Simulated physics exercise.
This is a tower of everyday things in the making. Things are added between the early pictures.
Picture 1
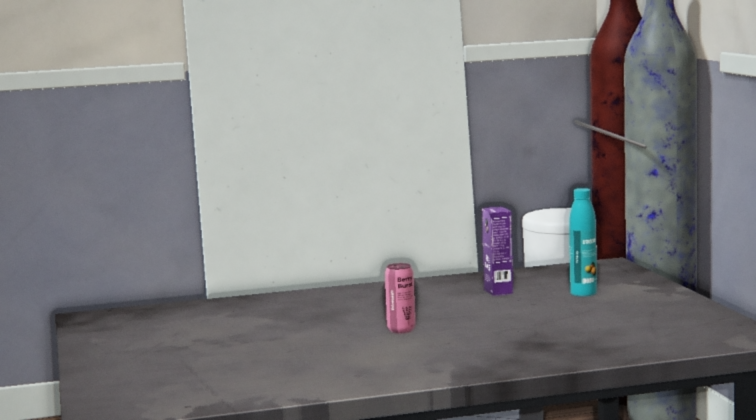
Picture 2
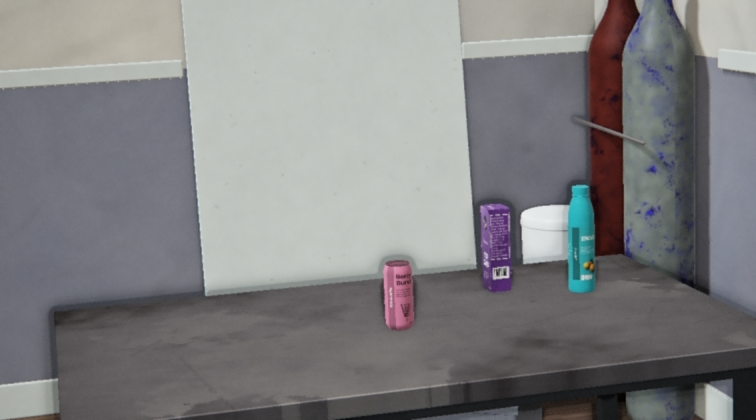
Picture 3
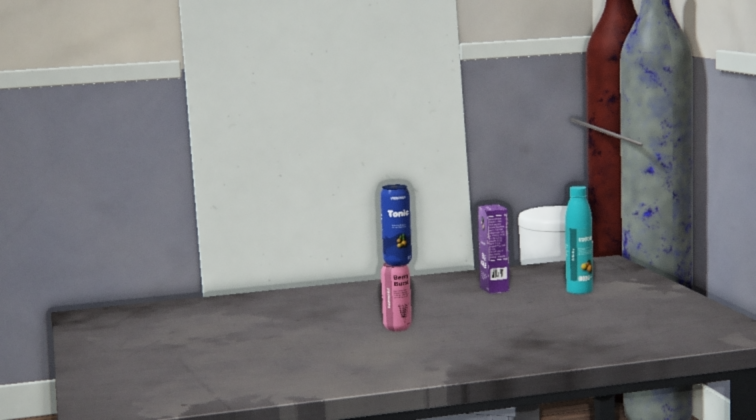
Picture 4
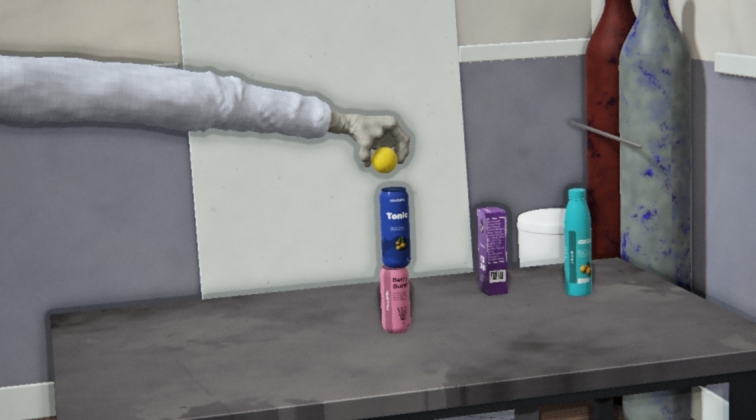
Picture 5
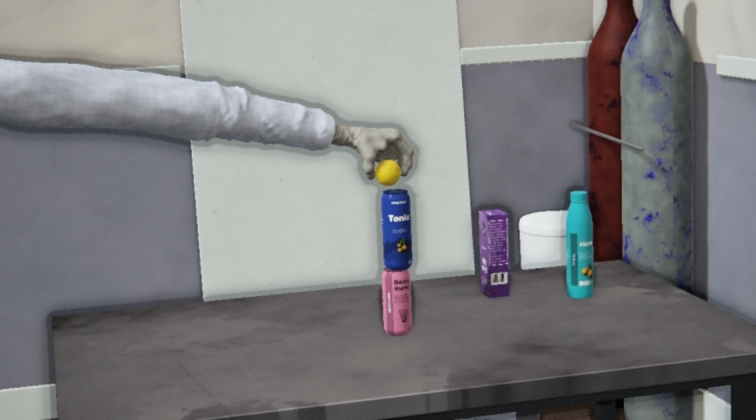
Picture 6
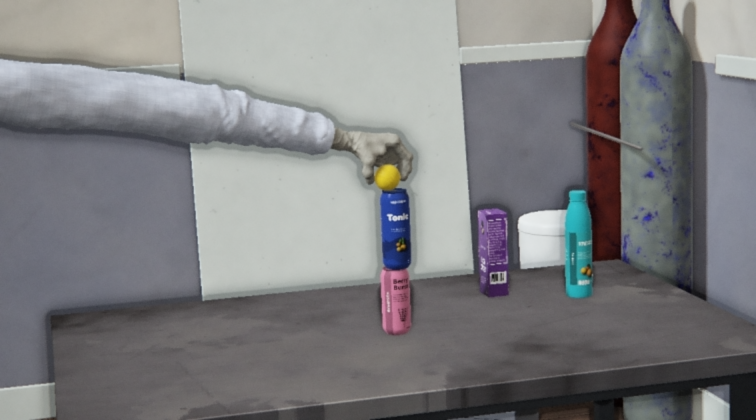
A white-sleeved arm enters from the left above a dark grey table, seen from slightly above in a room with grey-and-cream walls. A pink can stands mid-table before a pale board, with a purple box, white tub and turquoise bottle to its right. A blue can appears atop the pink one, then the hand lowers a yellow lemon onto it, the view barely shifting.
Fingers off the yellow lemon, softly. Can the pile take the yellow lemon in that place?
In the end the pile keeps its balance.
Then, 0.90 s past the last view, nothing moves.
Then, 2.00 s past the last view, yellow lemon resting near (387, 178).
Finally, all 5 still in place. Final places as the last picture's camera would see them, yellow lemon near (387, 178). The pile stays up.
